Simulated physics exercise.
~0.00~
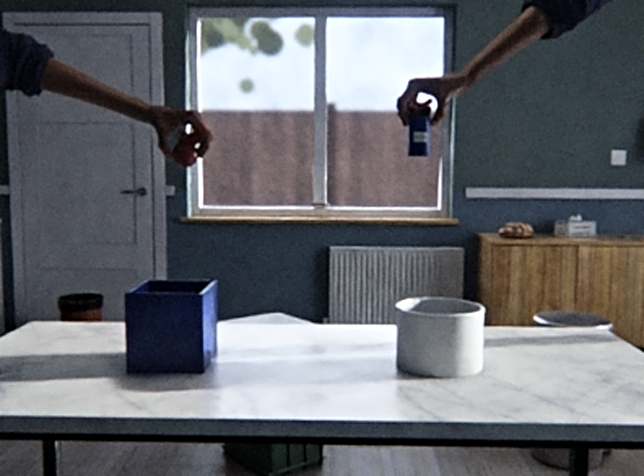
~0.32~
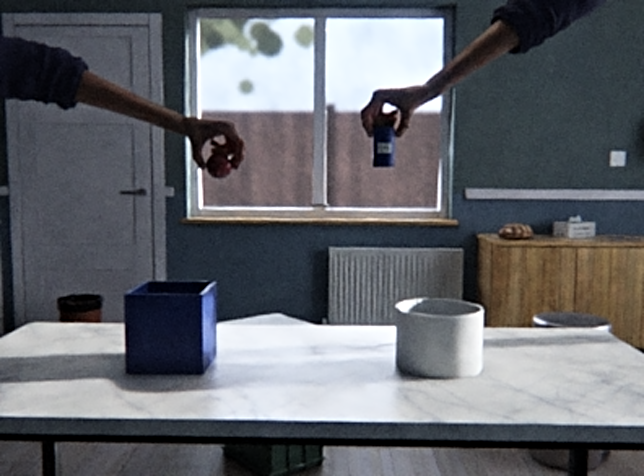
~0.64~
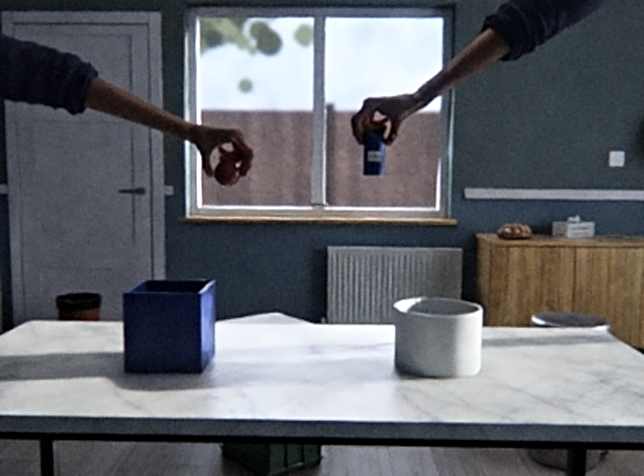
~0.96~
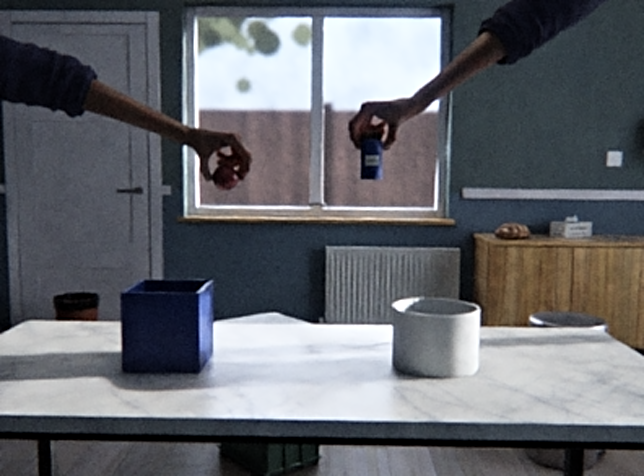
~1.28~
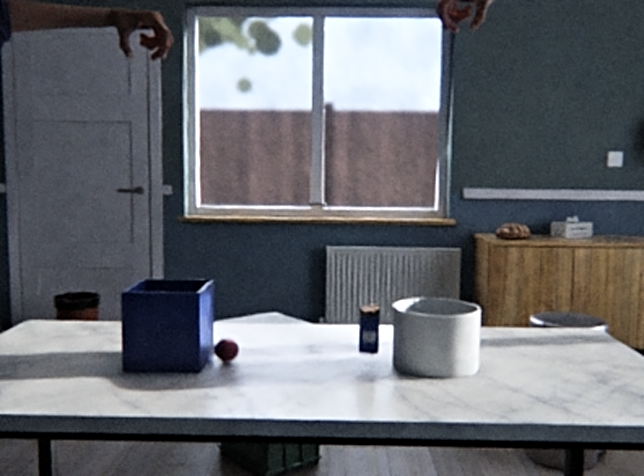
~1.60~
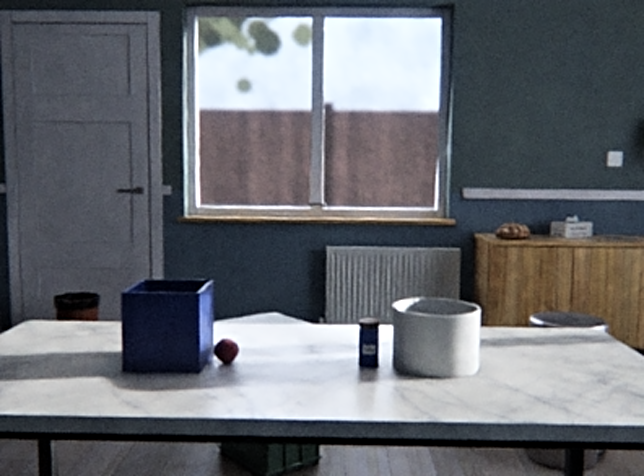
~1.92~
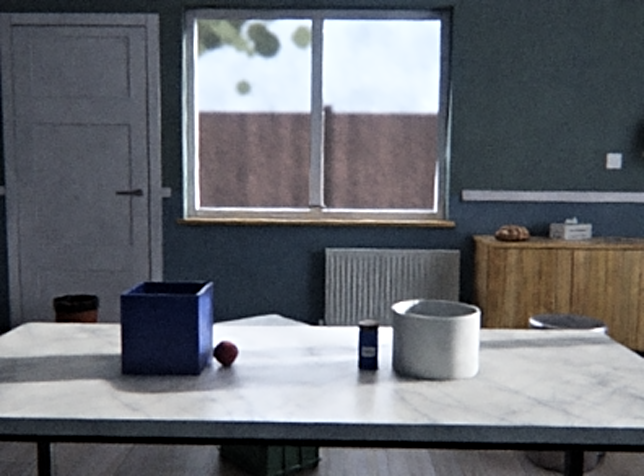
The clip opens on a marble-topped table holding a square blue container on the left and a round white pot on the right, with a window behind. Two arms reach in high from either side, the left hand gripping a small red tomato and the right hand a blue shaker. Both hands move inward and slightly down, then pause above the gap between the containers. They let go and draw back as the objects drop. The tomato ends up on the table just right of the blue container, while the shaker stands upright just left of the pot, both having missed.
